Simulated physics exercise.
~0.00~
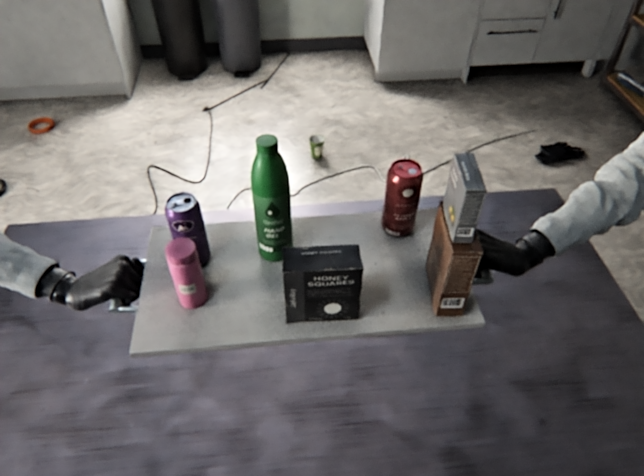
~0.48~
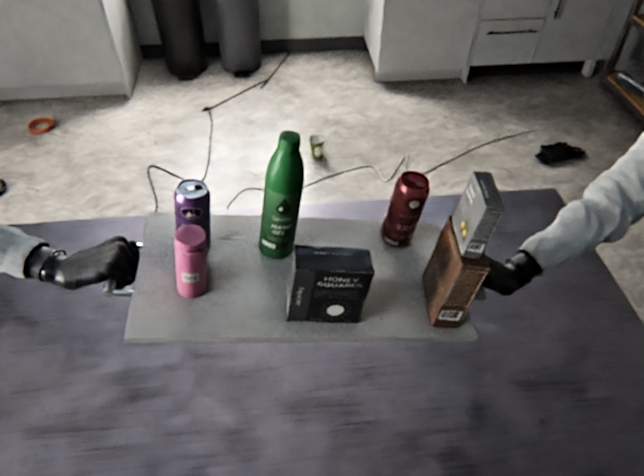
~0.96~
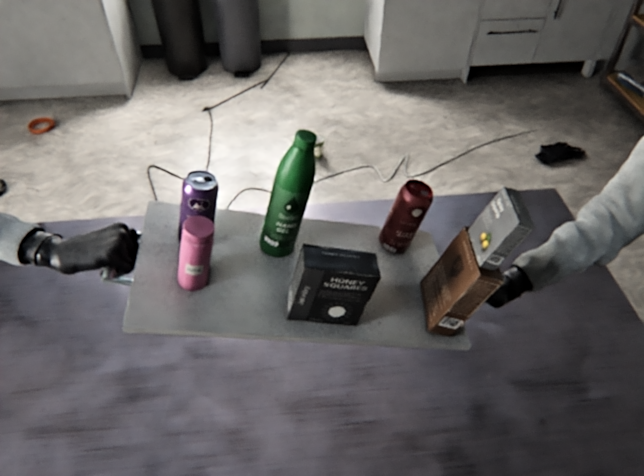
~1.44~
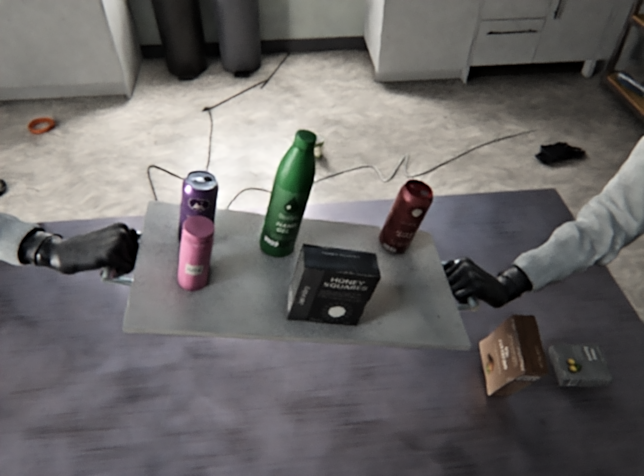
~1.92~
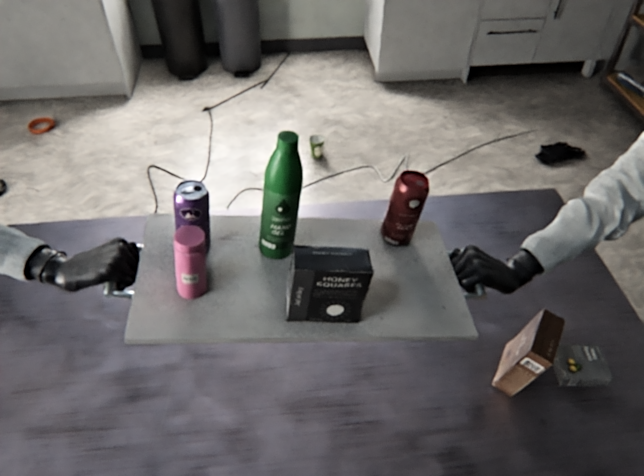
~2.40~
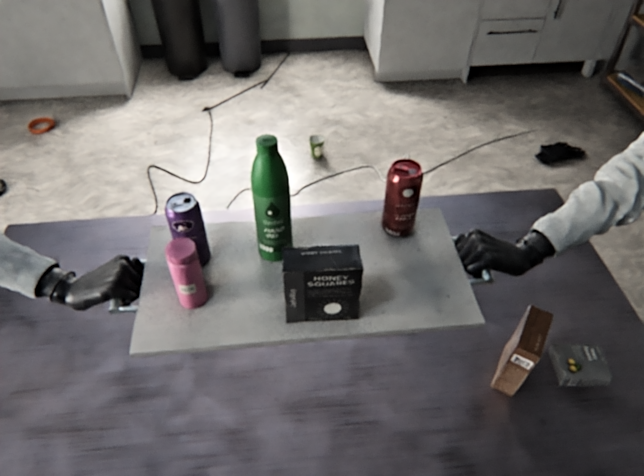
To begin with, two gloved hands hold a flat, rimless grey tray level above a dark table, carrying a purple can, pink shaker, green bottle, black packet, red can and a brown packet with a grey packet stacked on top. The hands tilt the tray down towards the right, and everything leans with it. As the slope steepens, the brown packet tips over the right edge with the grey one. Both drop onto the table to the right of the tray. The hands then bring the tray back to level, with the other five items still standing on it.
